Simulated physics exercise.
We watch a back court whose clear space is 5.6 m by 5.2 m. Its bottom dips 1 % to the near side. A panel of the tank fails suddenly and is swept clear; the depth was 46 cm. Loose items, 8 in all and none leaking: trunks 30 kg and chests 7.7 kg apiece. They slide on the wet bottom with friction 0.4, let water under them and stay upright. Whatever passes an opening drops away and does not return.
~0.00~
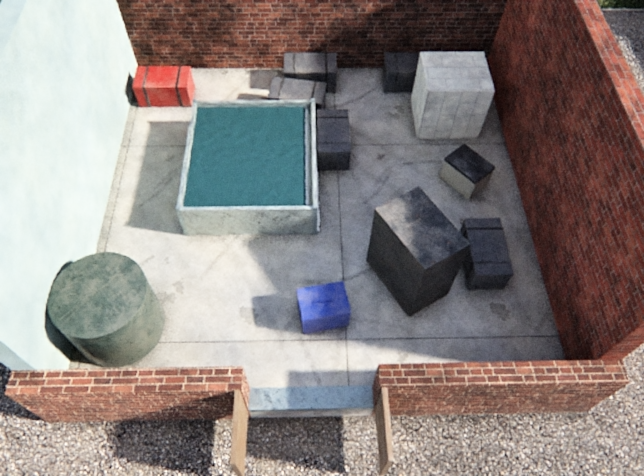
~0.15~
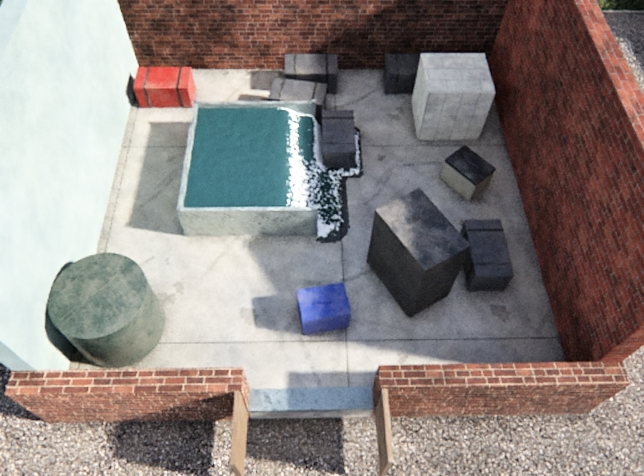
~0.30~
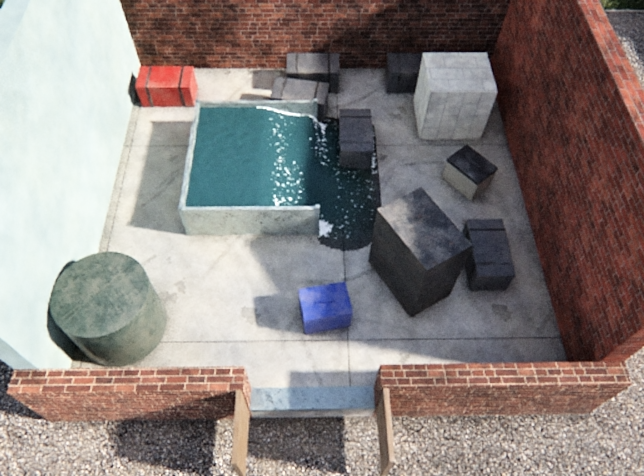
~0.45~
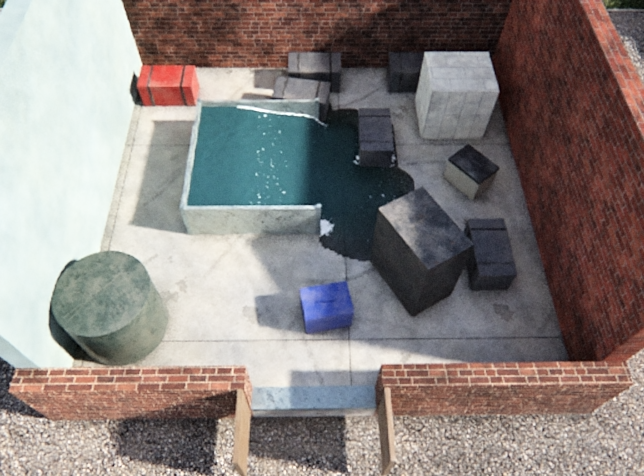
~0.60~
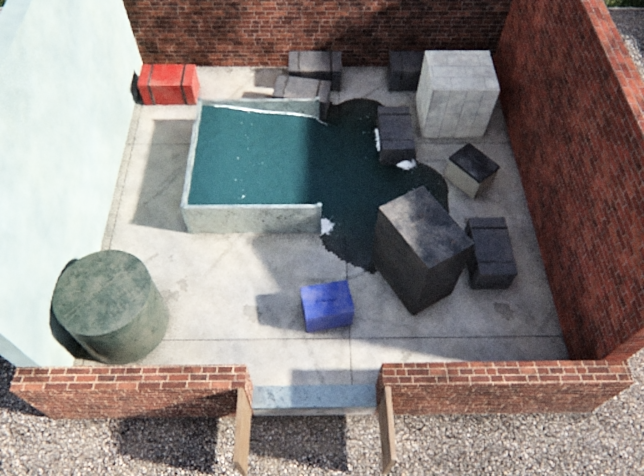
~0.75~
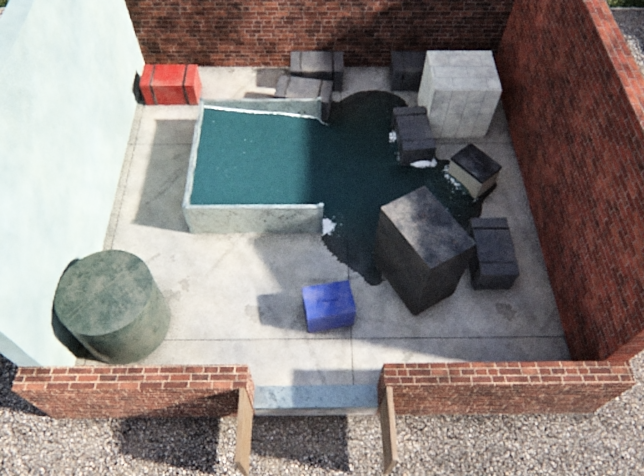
At the start, a tank of teal water stands in a walled court among scattered boxes, with a red trunk and a blue chest on the floor. Its right side gives way, and foaming water pours out, pushing a dark box rightward. The pool spreads around nearby blocks while the red and blue ones stay put.
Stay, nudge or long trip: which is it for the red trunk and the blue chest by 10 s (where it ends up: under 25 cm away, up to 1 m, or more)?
Red trunk holds its place, blue chest travels far.
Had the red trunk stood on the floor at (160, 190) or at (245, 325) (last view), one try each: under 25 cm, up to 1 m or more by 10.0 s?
In that order: It stays put; it barely shifts.
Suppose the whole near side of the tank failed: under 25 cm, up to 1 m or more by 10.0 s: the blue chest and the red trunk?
In that case the blue chest travels far, the red trunk barely shifts.
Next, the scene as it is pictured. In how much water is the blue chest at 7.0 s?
Roughly 5 cm.
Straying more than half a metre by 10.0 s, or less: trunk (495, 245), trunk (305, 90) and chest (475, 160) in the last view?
In turn: Over, under, over.
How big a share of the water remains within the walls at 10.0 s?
Some 86 per cent remains.
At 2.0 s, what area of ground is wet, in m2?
Some 14 m2.
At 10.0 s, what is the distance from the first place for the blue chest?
Roughly 300 cm.
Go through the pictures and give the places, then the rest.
In the first frame, the red trunk at (162, 76), on the bottom; the blue chest at (323, 300) rests on the ground; 3.0 m2 under water; 0 of 8 have shifted.
In the second frame, the red trunk at (163, 77), on the bottom; the blue chest at (324, 301) rests on the ground; 3.5 m2 under water; 1 of 8 have shifted.
In the third frame, the red trunk at (165, 76) rests on the ground; the blue chest at (325, 300) rests on the ground; 4.4 m2 under water; 1 of 8 have shifted.
In the fourth frame, the red trunk at (166, 76) rests on the ground; the blue chest at (327, 300), on the bottom; water covers 5.5 m2; 1 of 8 have shifted.
In the fifth frame, the red trunk at (167, 74) rests on the ground; the blue chest at (327, 299), on the bottom; 6.5 m2 under water; 1 of 8 have shifted.
In the sixth frame, the red trunk at (169, 75) rests on the ground; the blue chest at (329, 299) rests on the ground; 7.5 m2 under water; 1 of 8 have shifted.
After 2.0 s the red trunk is near (169, 75), 0.0 m from its start, aground; the blue chest is near (329, 299), 0.0 m from its start, aground; 0 of 8 are out; 1 afloat.
After 4.5 s the red trunk is near (169, 75), 0.0 m from its start, aground; the blue chest is near (306, 299), 0.3 m from its start, aground; 0 of 8 are out; 3 afloat.
After 7.0 s the red trunk is near (169, 75), 0.0 m from its start, aground; the blue chest is near (161, 256), 2.0 m from its start, afloat; 0 of 8 are out; 2 afloat.
After 10.0 s the red trunk is near (169, 75), 0.0 m from its start, aground; the blue chest is near (136, 164), 3.2 m from its start, afloat; 0 of 8 are out; 2 afloat.
